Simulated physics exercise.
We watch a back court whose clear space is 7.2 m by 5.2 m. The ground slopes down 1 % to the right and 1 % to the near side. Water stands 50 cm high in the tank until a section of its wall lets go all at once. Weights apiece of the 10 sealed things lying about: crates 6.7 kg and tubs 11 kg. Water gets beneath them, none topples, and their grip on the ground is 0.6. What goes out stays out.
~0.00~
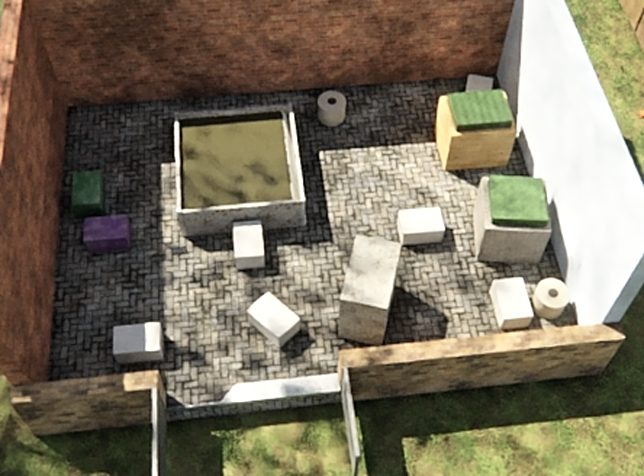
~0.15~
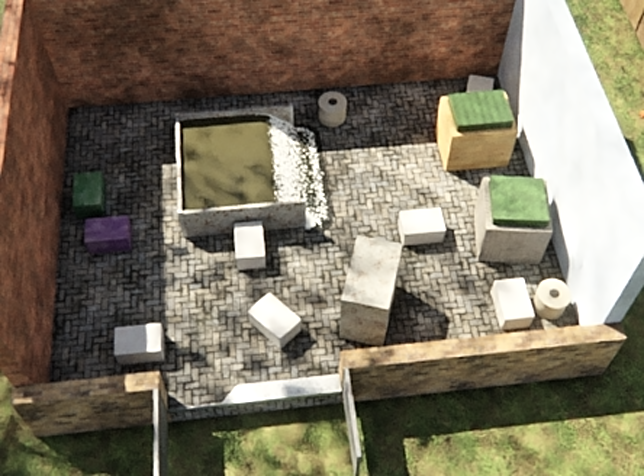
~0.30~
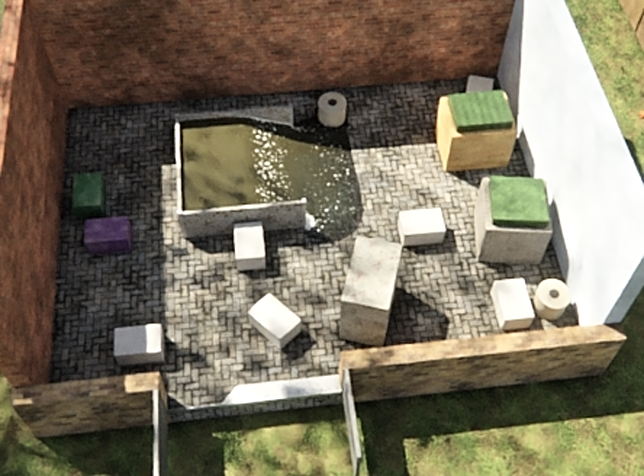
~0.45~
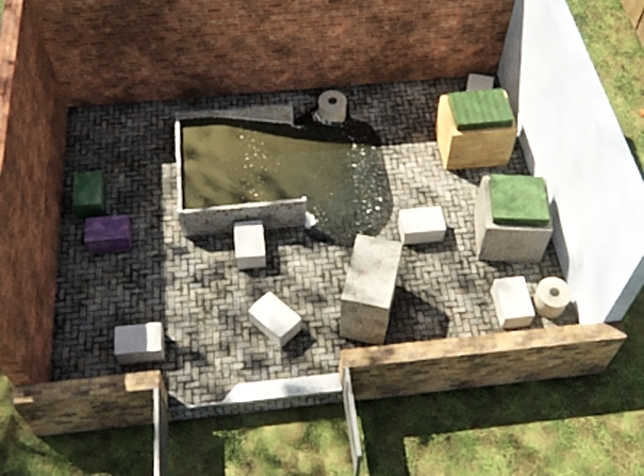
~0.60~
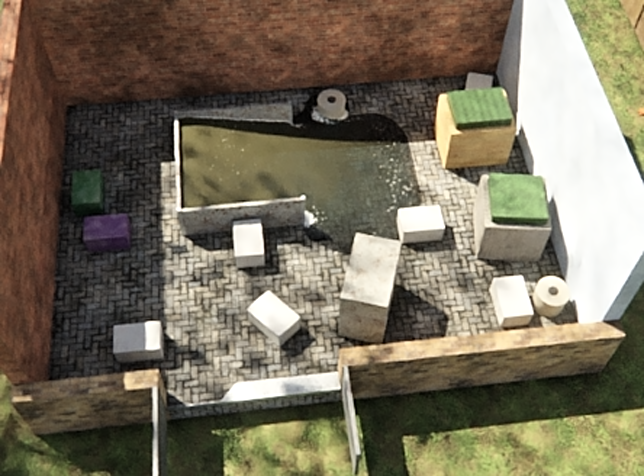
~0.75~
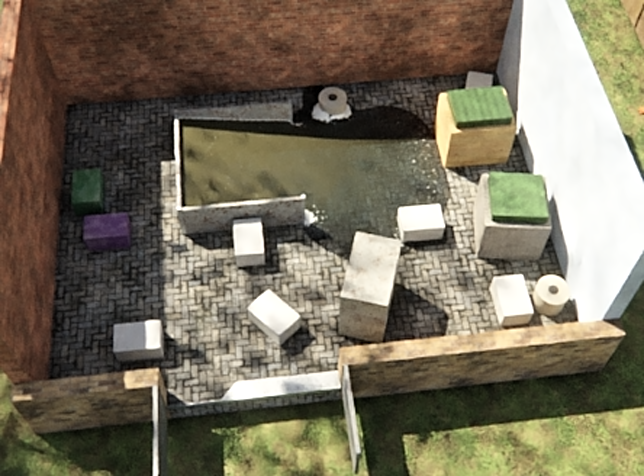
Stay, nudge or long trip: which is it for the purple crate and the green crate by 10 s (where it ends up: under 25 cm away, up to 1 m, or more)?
Purple crate stays put, green crate holds its place.
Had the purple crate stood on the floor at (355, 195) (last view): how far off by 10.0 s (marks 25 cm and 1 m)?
It ends far away.
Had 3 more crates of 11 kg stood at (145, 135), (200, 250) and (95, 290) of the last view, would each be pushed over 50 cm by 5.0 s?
In turn: Short of it, less, under.
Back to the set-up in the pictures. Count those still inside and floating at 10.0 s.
I count 4.
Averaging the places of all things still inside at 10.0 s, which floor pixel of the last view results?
Around (292, 263).
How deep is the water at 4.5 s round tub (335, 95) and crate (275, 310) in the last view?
About 13 and 0 cm.
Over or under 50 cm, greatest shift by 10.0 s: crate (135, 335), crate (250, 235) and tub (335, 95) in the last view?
In turn: Less, under, past it.
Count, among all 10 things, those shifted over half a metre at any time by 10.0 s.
I count 5.
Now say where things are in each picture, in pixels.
The first picture shows the purple crate at (105, 227) rests on the ground; the green crate at (86, 187), on the bottom; 3.1 m2 under water; 0 of 10 have shifted.
The second picture shows the purple crate at (106, 229) rests on the ground; the green crate at (87, 188), on the bottom; 4.0 m2 under water; 0 of 10 have shifted.
The third picture shows the purple crate at (106, 229), on the bottom; the green crate at (86, 189) rests on the ground; 5.0 m2 under water; 0 of 10 have shifted.
The fourth picture shows the purple crate at (106, 228), on the bottom; the green crate at (87, 188) rests on the ground; 6.2 m2 under water; 0 of 10 have shifted.
The fifth picture shows the purple crate at (105, 227), on the bottom; the green crate at (86, 186), on the bottom; 7.5 m2 under water; 0 of 10 have shifted.
The sixth picture shows the purple crate at (105, 226), on the bottom; the green crate at (86, 185) rests on the ground; 9.0 m2 under water; 0 of 10 have shifted.
After 2.0 s the purple crate is near (105, 226), 0.0 m from its start, aground; the green crate is near (86, 185), 0.0 m from its start, aground; 0 of 10 are out; 2 afloat.
After 4.5 s the purple crate is near (105, 226), 0.0 m from its start, aground; the green crate is near (86, 185), 0.0 m from its start, aground; 0 of 10 are out; 5 afloat.
After 7.0 s the purple crate is near (105, 226), 0.0 m from its start, aground; the green crate is near (86, 185), 0.0 m from its start, aground; 0 of 10 are out; 4 afloat.
After 10.0 s the purple crate is near (105, 226), 0.0 m from its start, aground; the green crate is near (87, 187), 0.0 m from its start, aground; 0 of 10 are out; 4 afloat.
